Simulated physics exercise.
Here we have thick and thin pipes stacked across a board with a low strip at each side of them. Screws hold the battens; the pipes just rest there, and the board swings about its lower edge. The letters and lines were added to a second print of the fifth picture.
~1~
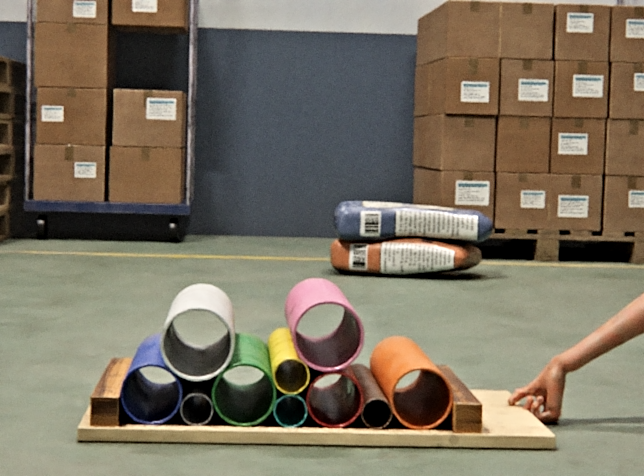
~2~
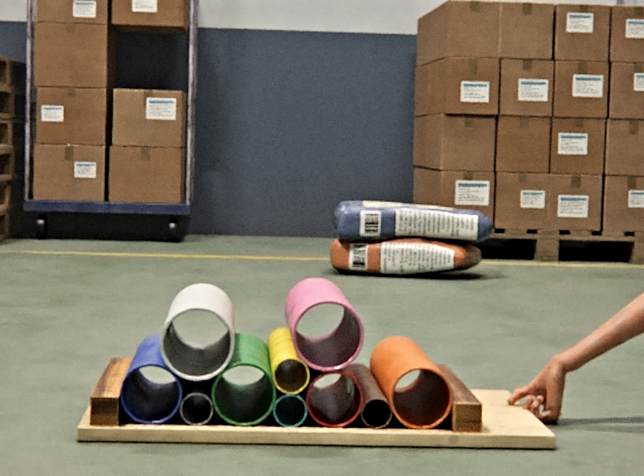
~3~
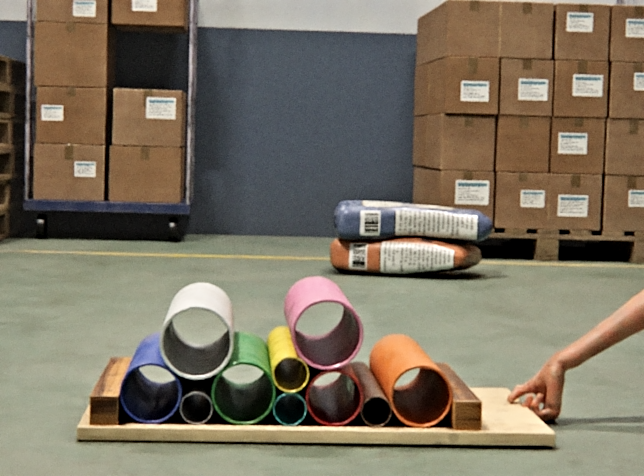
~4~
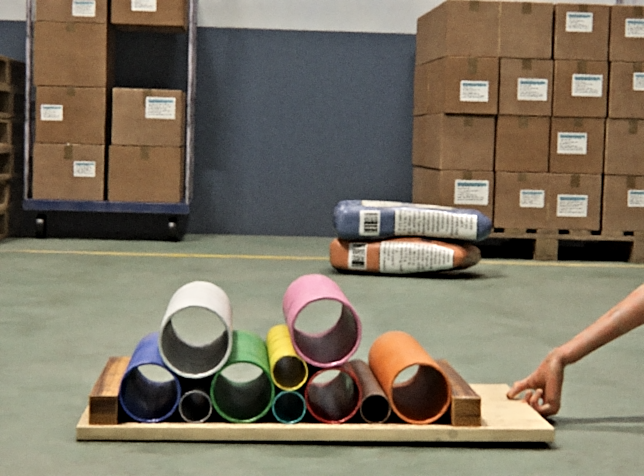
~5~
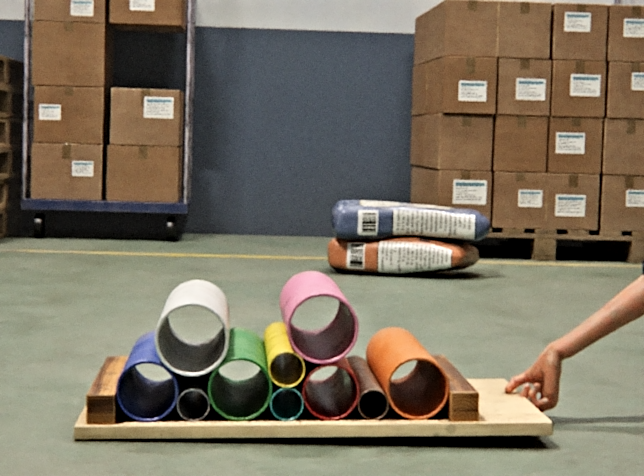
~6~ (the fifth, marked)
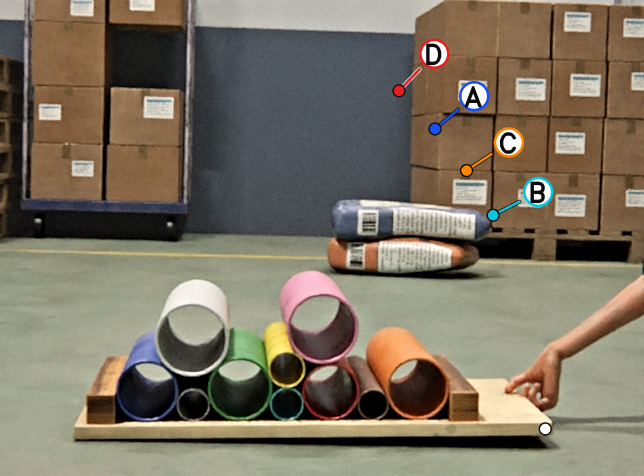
On a warehouse floor, before stacked cardboard boxes, thick and thin coloured pipes lie piled between two wooden blocks on a board. A hand at the right grips the board's end and seems to raise it very slightly, while the pipes stay in the same arrangement throughout.
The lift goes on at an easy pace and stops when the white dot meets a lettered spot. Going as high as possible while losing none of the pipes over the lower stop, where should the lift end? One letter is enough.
Raise it to C.
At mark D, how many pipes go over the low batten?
The count is two.
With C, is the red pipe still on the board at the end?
Yes, with C.
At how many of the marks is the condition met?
Two of the four.
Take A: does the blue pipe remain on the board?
Yes, with A.
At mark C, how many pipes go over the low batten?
With C, none.
On the marked copy, A at (435, 129); B at (493, 215); C at (466, 171); D at (399, 91); the white dot at (545, 429).
With C. Early on, board at 19°.
Further on, board at 35°.
At the end, board at 35°, none over the low batten.
As for the rest, A two over the low batten (pink, white); B none over the low batten; D two over the low batten (pink, white).
